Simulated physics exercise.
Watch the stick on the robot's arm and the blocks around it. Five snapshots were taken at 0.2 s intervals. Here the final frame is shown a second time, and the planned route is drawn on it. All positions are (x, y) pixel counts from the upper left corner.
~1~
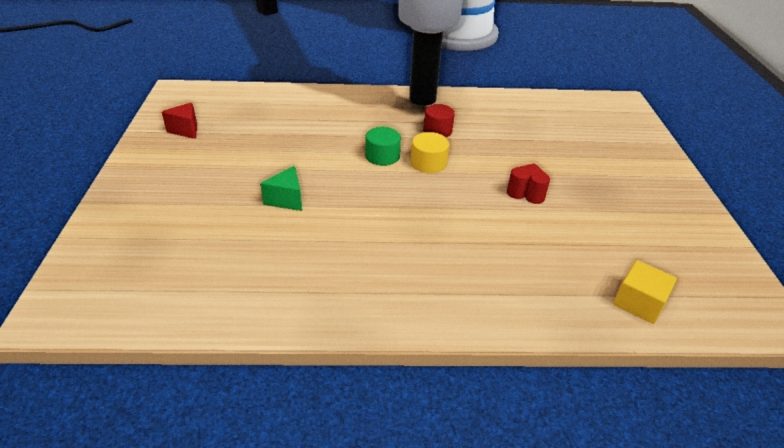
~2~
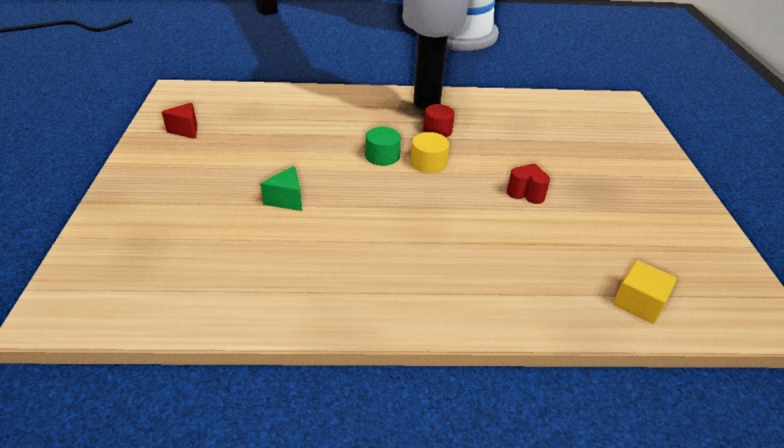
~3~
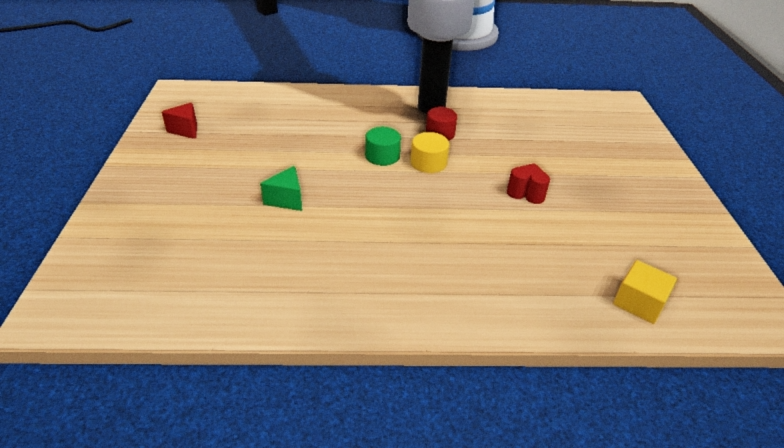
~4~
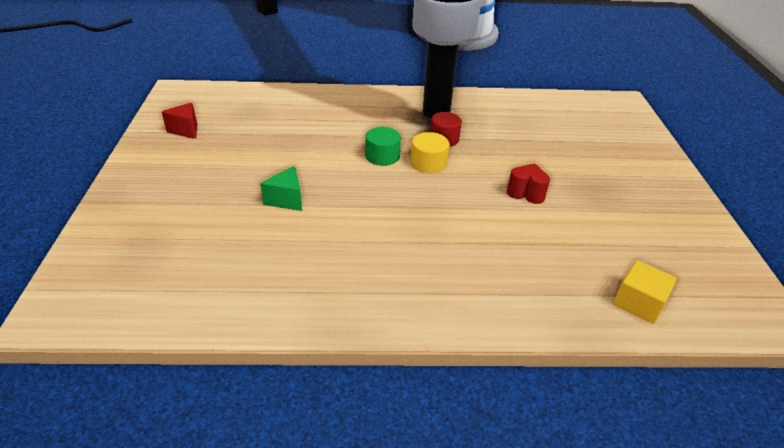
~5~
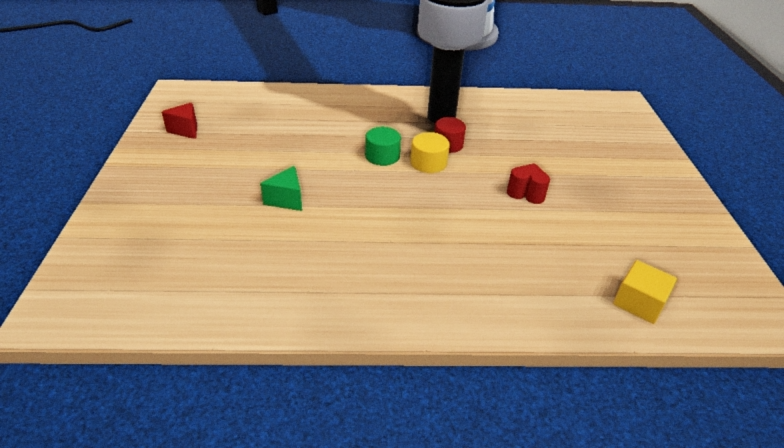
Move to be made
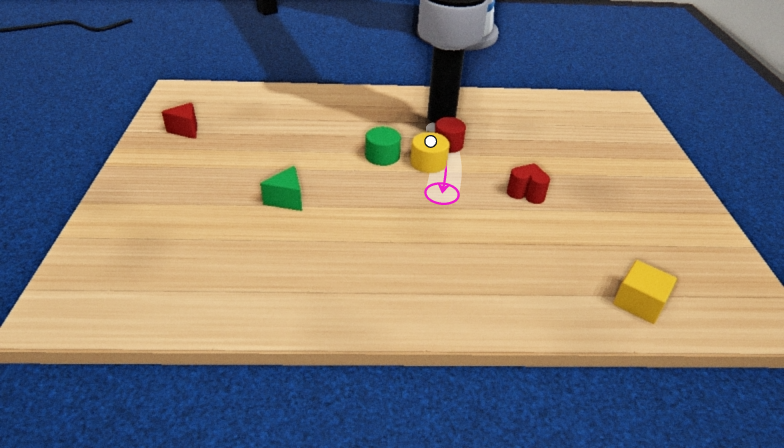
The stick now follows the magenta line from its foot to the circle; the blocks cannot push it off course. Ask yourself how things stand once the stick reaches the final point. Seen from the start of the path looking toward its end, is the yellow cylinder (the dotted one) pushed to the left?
No
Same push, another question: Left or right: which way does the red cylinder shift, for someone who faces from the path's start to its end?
It moves over to the left.
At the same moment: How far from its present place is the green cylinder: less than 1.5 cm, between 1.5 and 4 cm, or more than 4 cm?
Short, under 1.5 cm.
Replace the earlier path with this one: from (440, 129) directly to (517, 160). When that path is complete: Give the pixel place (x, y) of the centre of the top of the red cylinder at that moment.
It is at (464, 136).
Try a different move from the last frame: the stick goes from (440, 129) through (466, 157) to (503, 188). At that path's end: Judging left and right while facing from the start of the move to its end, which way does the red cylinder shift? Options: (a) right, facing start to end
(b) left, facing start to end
Correct choice: A.
Drawn move, from (440, 129) by way of (444, 149) and (446, 170) to (442, 193); the dot is on the yellow cylinder.
The first path, step by step. One third of the way, stick at (445, 137); yellow cylinder at (430, 143); red cylinder at (466, 143).
Two thirds of the way, stick at (447, 159); yellow cylinder at (417, 158); red cylinder at (480, 158).
At the end, stick at (444, 181); green cylinder still; yellow cylinder at (408, 165); red cylinder at (481, 160).
